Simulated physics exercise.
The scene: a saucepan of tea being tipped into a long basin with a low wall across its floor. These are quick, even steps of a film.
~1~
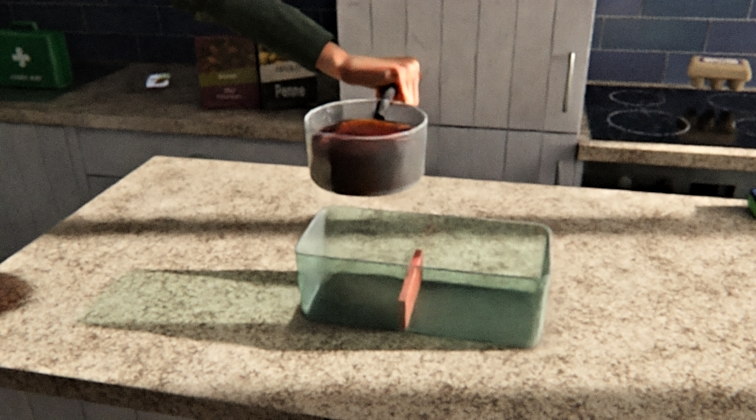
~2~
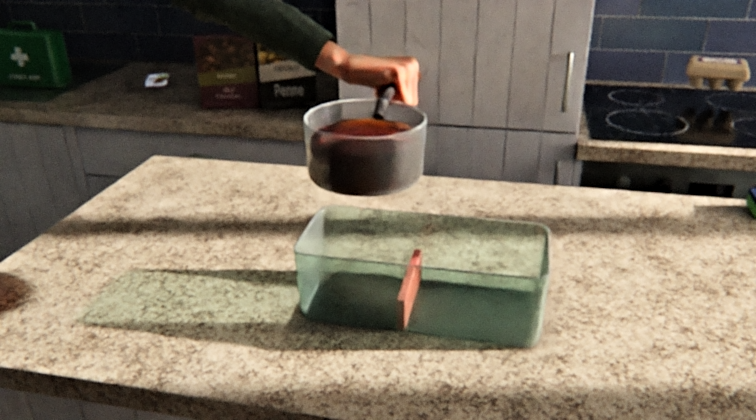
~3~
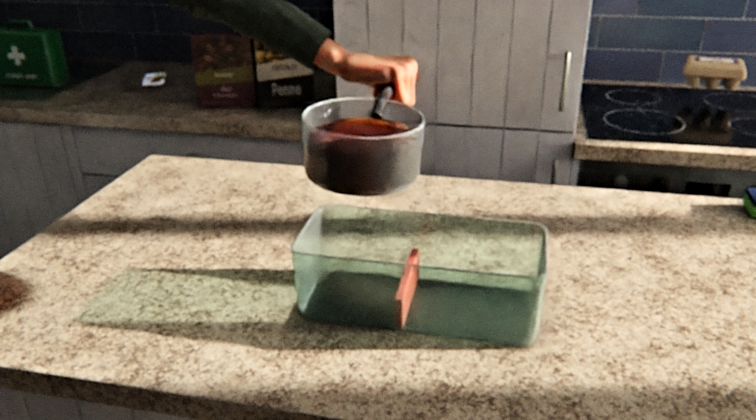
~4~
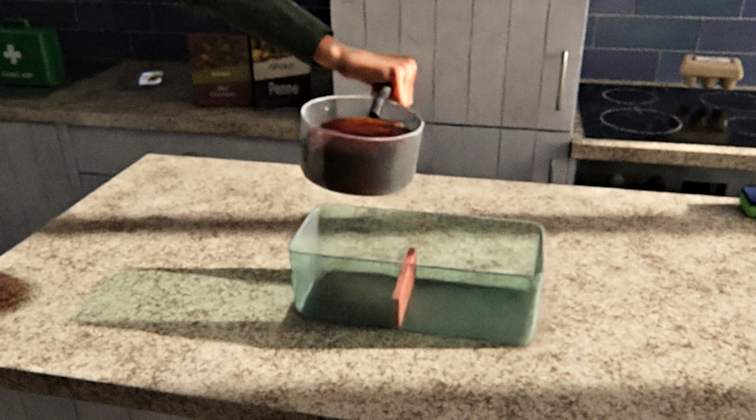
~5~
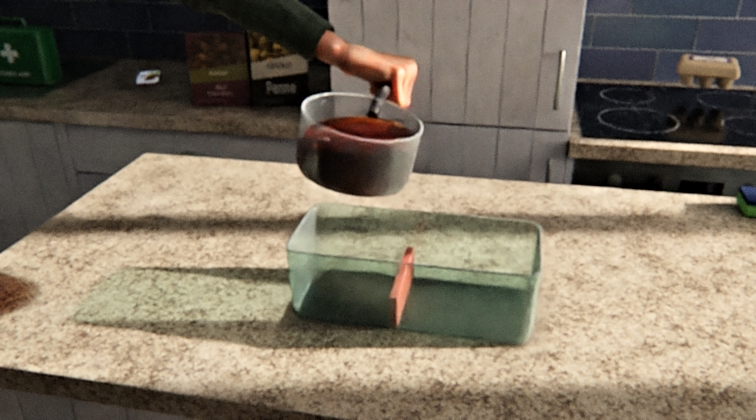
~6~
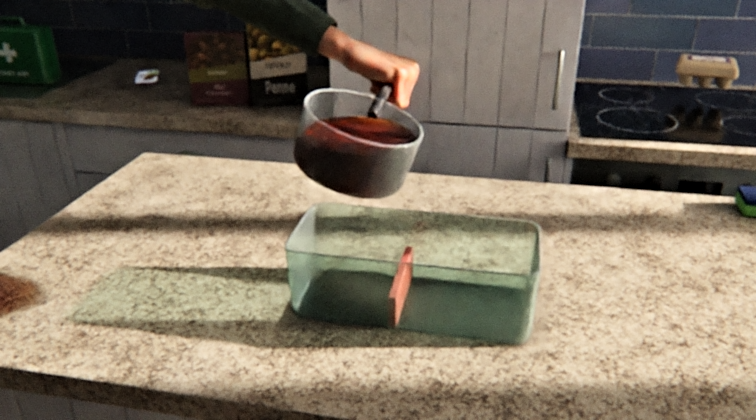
A hand in a dark green sleeve holds a grey saucepan of reddish-brown tea by its handle over a speckled kitchen counter, seen from slightly above. Below sits a long, clear greenish basin with a low red wall across its middle, with boxes behind and a dark hob at right. The pan gradually tilts, its right side dipping slightly, while the view drifts very slightly.
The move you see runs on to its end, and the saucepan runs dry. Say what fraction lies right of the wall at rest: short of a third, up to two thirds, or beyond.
In the end above two thirds is right of the wall.
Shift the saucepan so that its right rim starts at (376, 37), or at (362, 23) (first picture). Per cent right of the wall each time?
The first gives 65 %, the second 55 %.
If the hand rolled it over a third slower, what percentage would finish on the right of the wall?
About 95 per cent.
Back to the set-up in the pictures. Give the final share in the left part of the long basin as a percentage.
Near 10 %.
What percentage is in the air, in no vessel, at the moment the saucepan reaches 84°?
Close to 40 per cent.
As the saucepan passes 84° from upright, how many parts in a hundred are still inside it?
Some 45 per cent.
A moment on, the tilt is 84° and 46 per cent is still to pour, 0 is left of the wall and 16 right of it.
Next, the tilt is 113° and 6 per cent is still to pour, 7 is left of the wall and 79 right of it.
Then the tilt is 114° and 0 per cent is still to pour, 10 is left of the wall and 88 right of it.
Later the tilt is 114° and 0 per cent is still to pour, 10 is left of the wall and 89 right of it.
In the end 10 per cent lies left of the wall, 89 right of it and 1 outside.
